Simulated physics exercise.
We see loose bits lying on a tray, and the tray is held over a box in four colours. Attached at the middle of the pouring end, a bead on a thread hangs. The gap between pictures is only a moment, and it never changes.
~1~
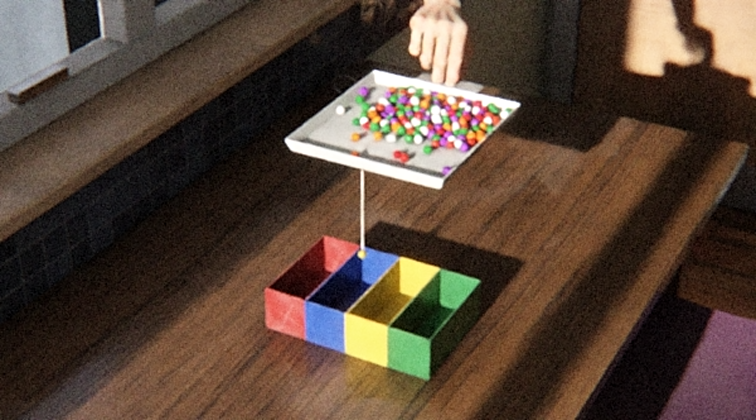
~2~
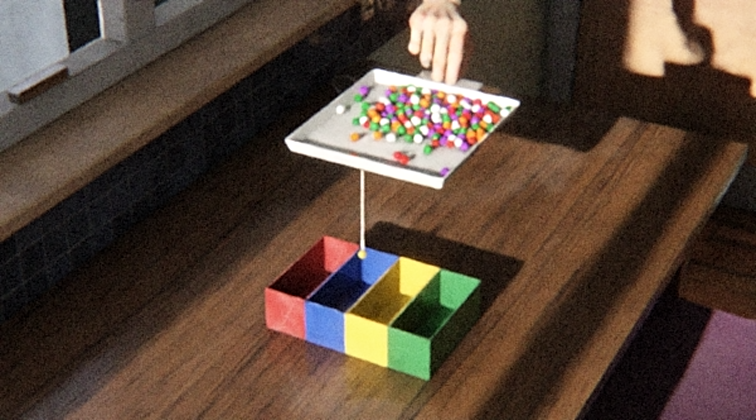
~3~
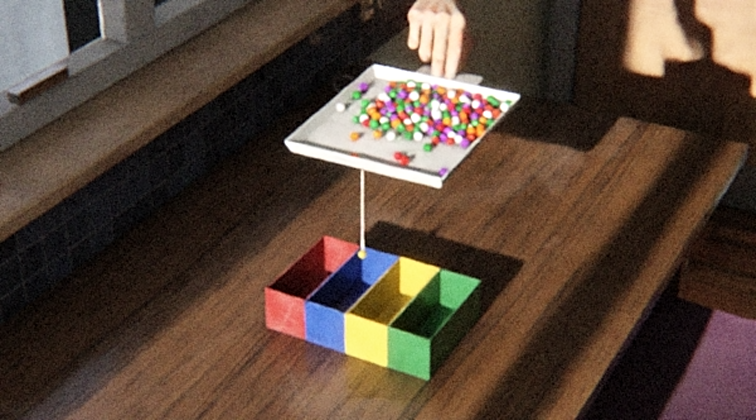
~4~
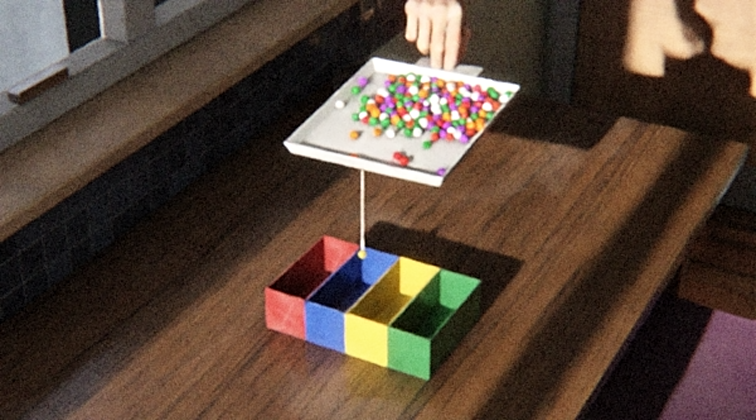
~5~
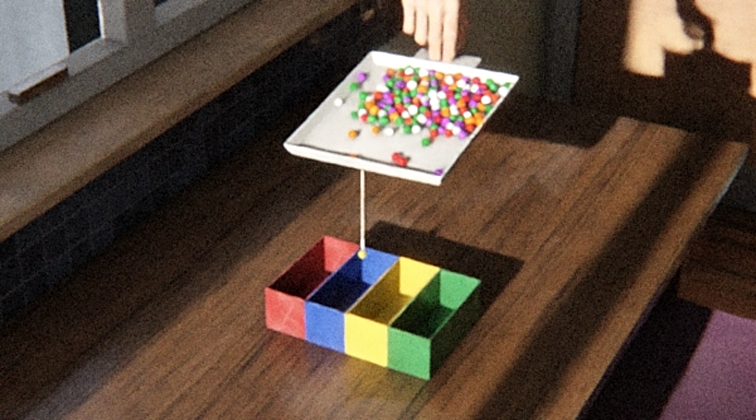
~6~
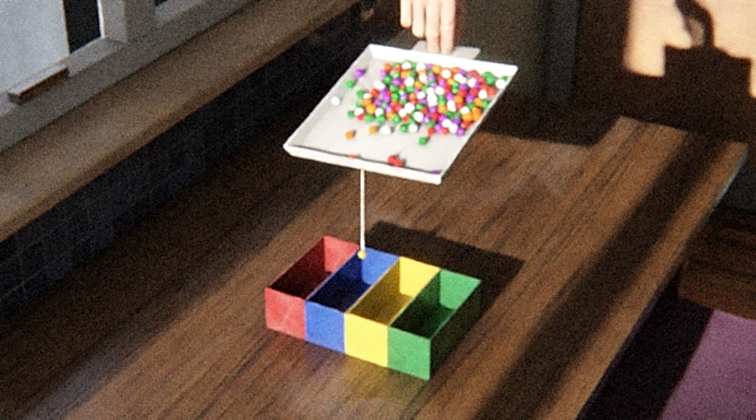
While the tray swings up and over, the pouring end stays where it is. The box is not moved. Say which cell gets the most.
Red.
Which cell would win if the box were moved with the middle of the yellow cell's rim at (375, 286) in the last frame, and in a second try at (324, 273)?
So it would be that red cell first and the blue one after that.
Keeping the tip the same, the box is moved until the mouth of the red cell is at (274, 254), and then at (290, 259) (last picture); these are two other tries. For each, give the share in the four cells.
90 and 80 in a hundred, in turn.
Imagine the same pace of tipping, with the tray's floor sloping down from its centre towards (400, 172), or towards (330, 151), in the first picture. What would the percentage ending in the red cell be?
First heading 0 %, second heading 20 %.
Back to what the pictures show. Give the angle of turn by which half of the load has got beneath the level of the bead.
Near 75 degrees.
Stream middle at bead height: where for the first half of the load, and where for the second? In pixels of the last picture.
Starting near (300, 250), moving on to near (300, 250).
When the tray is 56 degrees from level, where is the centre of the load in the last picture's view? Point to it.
Centre estimate: (332, 155).
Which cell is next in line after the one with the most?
It's that blue cell that ends up second.
Shortly afterwards, tray tipped steeply; near two thirds on the tray; a little in the red cell; a little in the blue cell; only a few in the yellow cell; near a quarter falling or outside the box.
Next, tray tipped right over; near a third in the red cell; a little in the blue cell; only a few in the yellow cell; near half falling or outside the box.
Some moments later, tray tipped past a quarter turn; near a third in the red cell; a little in the blue cell; only a few in the yellow cell; near half falling or outside the box.
In the end, tray tipped past a quarter turn; near a third in the red cell; a little in the blue cell; only a few in the yellow cell; none at all in the green cell; near half outside the box.
